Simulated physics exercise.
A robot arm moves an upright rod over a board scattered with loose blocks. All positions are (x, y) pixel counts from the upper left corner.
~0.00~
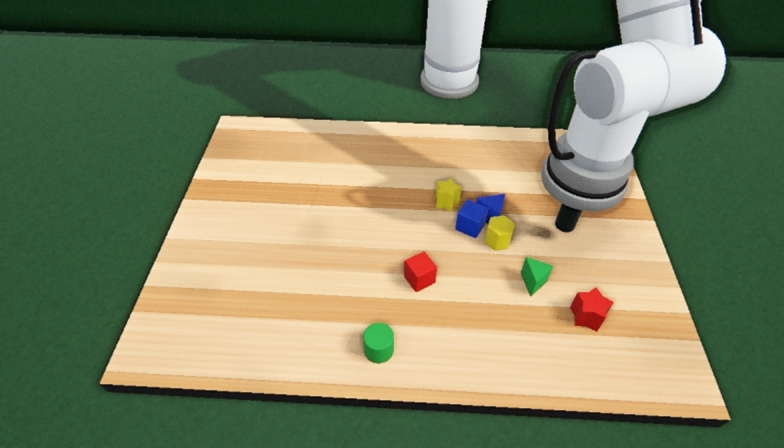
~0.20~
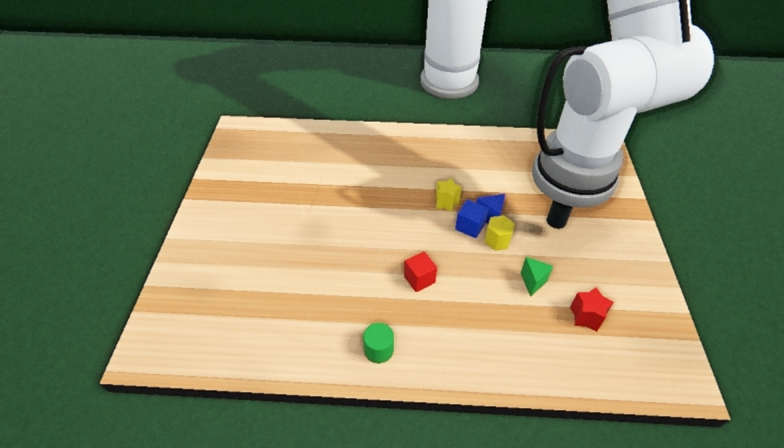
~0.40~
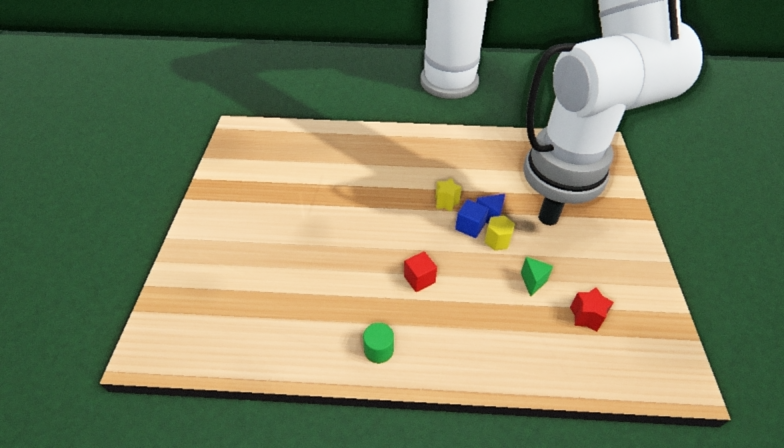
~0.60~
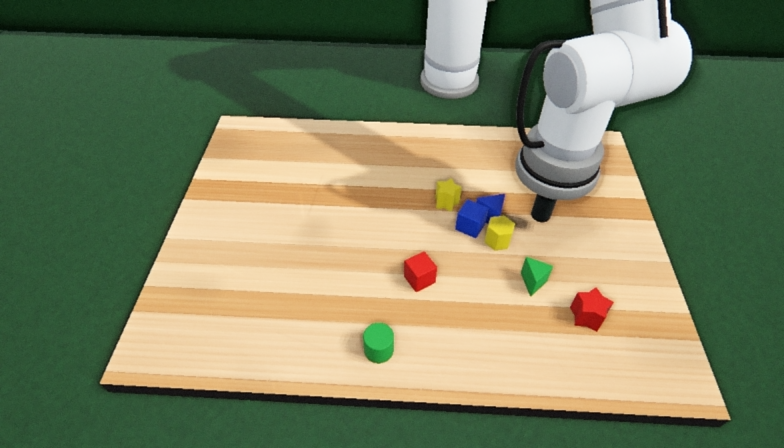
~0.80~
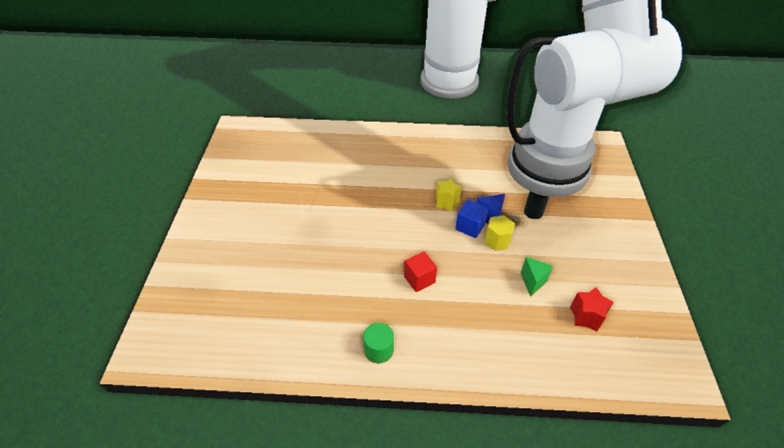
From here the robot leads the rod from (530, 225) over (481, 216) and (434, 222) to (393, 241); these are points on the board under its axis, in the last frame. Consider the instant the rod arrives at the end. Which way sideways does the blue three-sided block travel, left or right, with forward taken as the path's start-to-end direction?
It's pushed right.
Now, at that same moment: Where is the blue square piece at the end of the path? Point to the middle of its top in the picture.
The middle of its upper face should be somewhere near (459, 219).
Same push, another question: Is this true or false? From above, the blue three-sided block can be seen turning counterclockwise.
My answer: False.
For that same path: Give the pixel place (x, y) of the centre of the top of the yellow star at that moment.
I'd expect the centre of its top face to be at (433, 181).
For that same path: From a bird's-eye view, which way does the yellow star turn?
It spins clockwise.
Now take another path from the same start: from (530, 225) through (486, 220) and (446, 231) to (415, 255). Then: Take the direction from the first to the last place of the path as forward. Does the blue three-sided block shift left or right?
Sideways, to the right.
The first path, step by step. One third of the way, rod at (483, 204); blue square piece at (467, 213); blue three-sided block at (464, 196), turned 25° anticlockwise.
Two thirds of the way, rod at (435, 210); yellow star at (433, 181), turned 60° clockwise; blue square piece at (459, 219), turned 40° anticlockwise; blue three-sided block at (424, 194), turned 40° clockwise.
At the end, rod at (393, 229); yellow star at (433, 181), turned 60° clockwise; blue square piece at (459, 219), turned 40° anticlockwise; blue three-sided block at (423, 194), turned 45° clockwise; yellow hexagonal block in place.
